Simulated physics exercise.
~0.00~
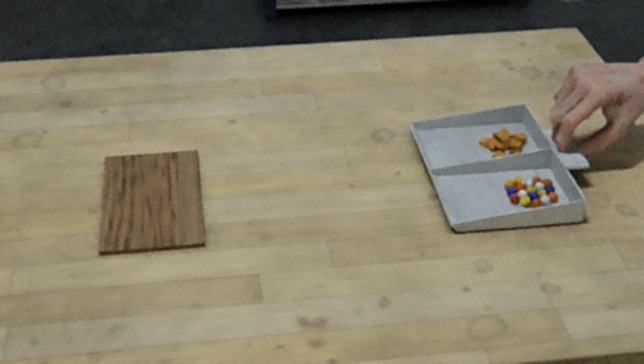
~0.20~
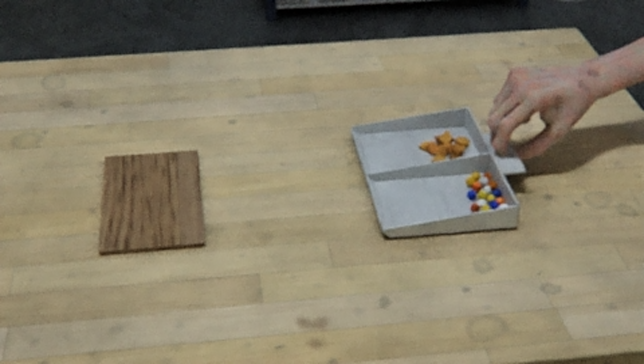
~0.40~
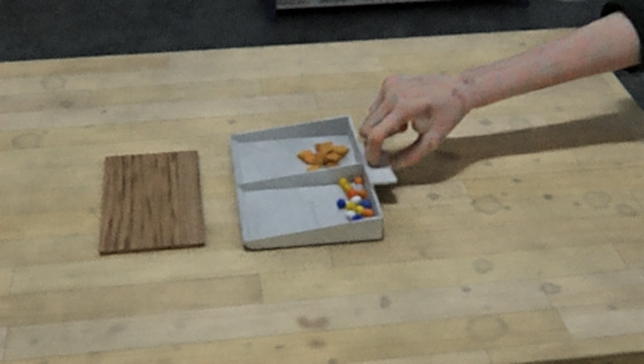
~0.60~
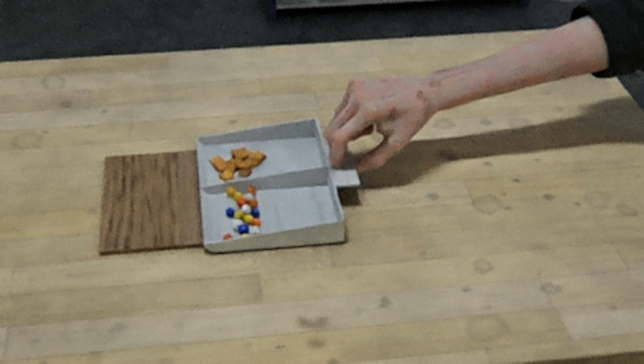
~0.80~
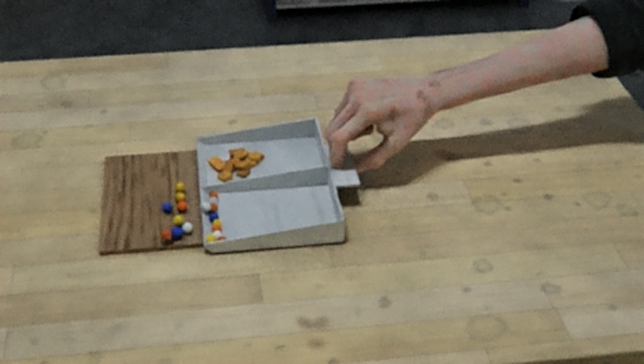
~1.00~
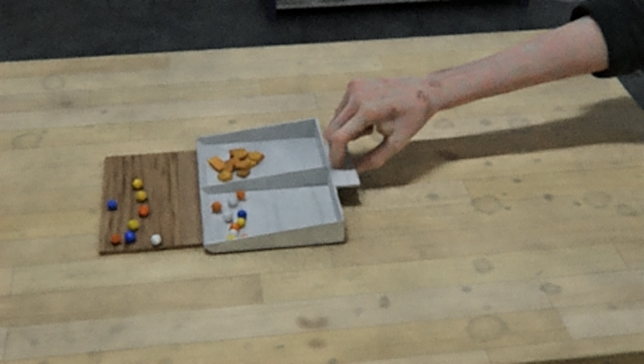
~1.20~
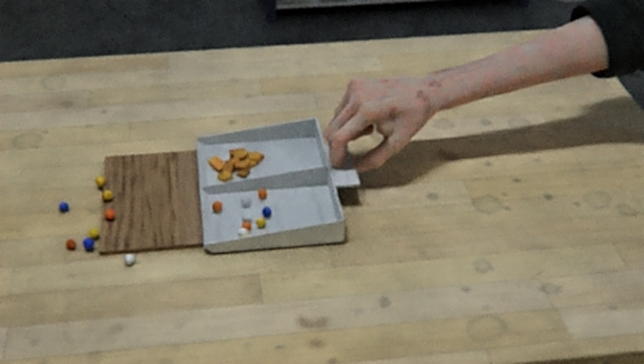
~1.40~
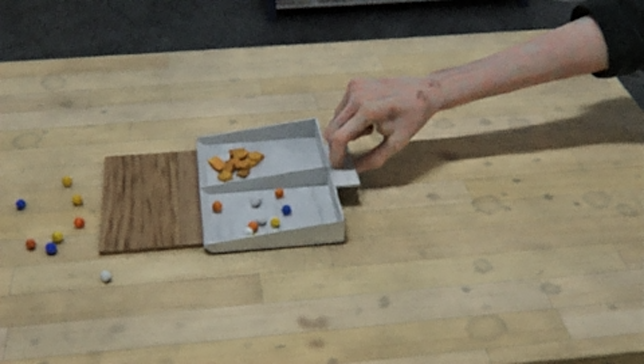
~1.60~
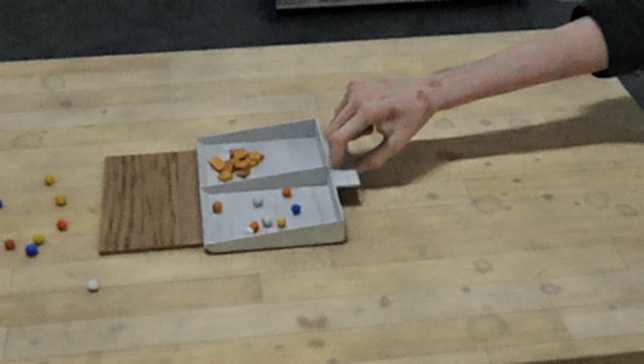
A hand-pushed tray slides left into a board, spilling some colorful balls while orange pieces stay inside.
